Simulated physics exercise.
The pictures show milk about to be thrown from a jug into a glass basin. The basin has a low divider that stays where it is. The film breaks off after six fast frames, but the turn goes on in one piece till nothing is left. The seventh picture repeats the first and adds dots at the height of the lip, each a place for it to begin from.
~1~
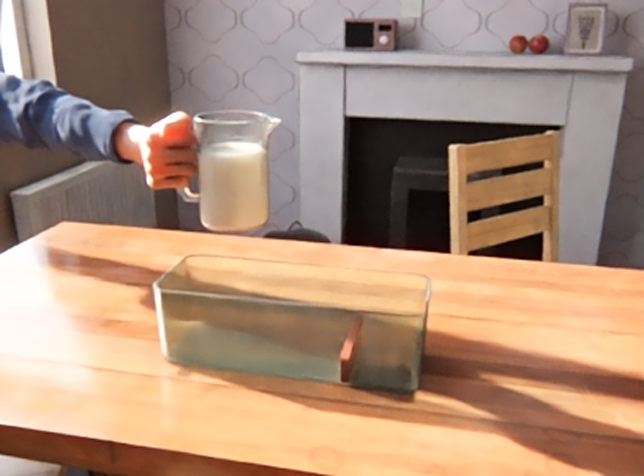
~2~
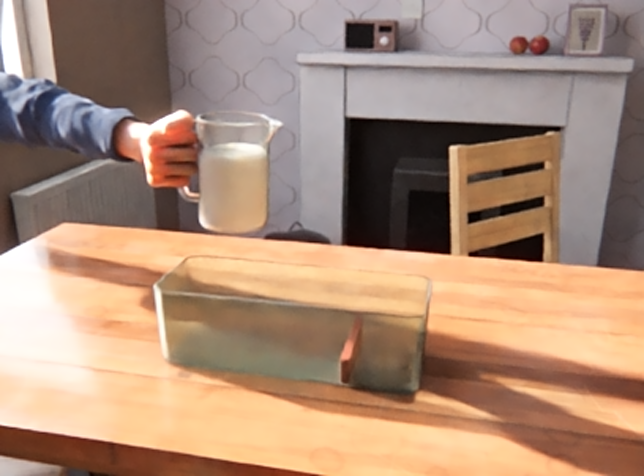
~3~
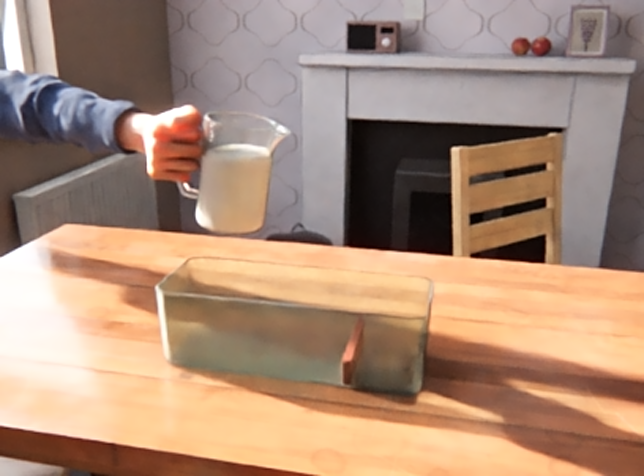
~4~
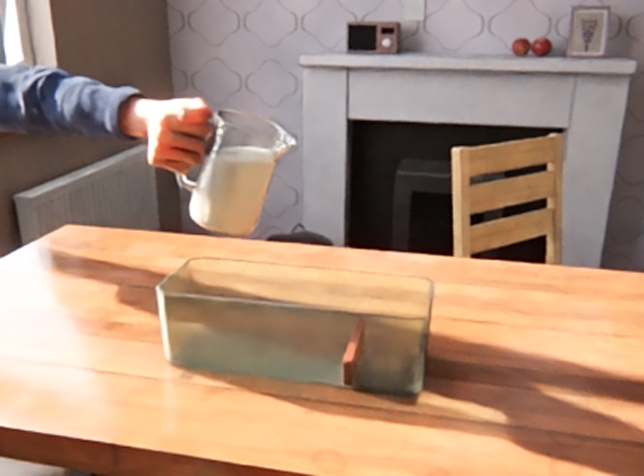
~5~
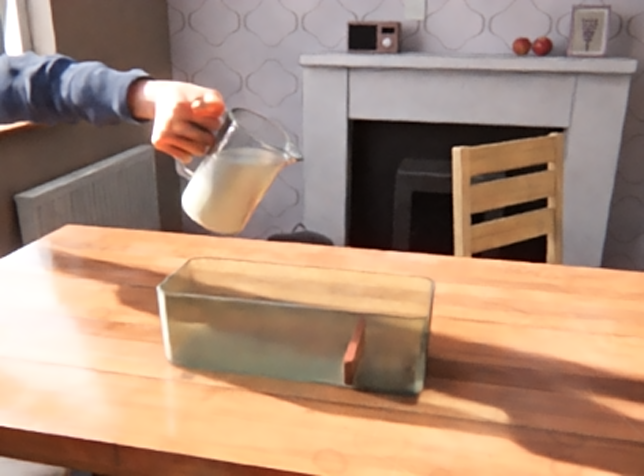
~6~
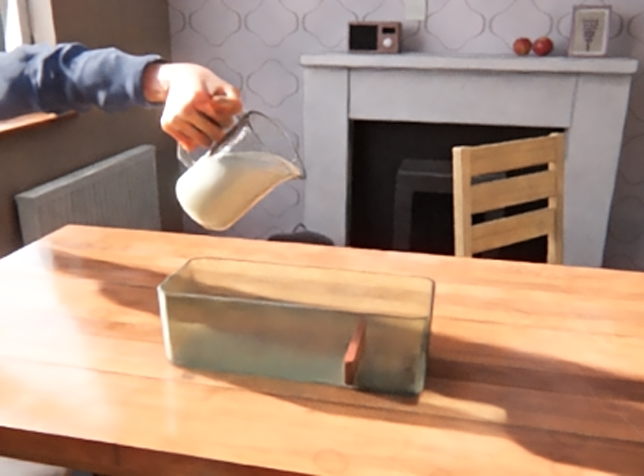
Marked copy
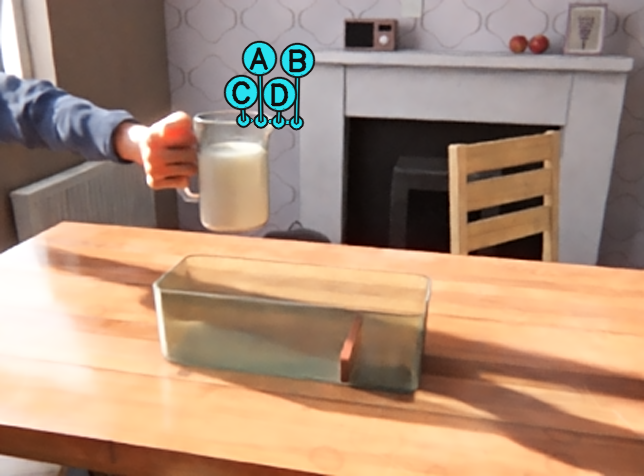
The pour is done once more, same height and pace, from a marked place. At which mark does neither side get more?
Take B.
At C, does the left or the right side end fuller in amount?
More ends on the left.
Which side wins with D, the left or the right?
More ends on the left.
On the marked copy, A at (260, 121); B at (296, 122); C at (243, 120); D at (278, 121).
If A is chosen, about 90 % ends left of the wall and 7 % right of it; 4 % is lost outside.
If B is chosen, about 50 % ends left of the wall and 49 % right of it.
If C is chosen, about 87 % ends left of the wall and 10 % right of it.
If D is chosen, about 88 % ends left of the wall and 8 % right of it; 4 % is lost outside.
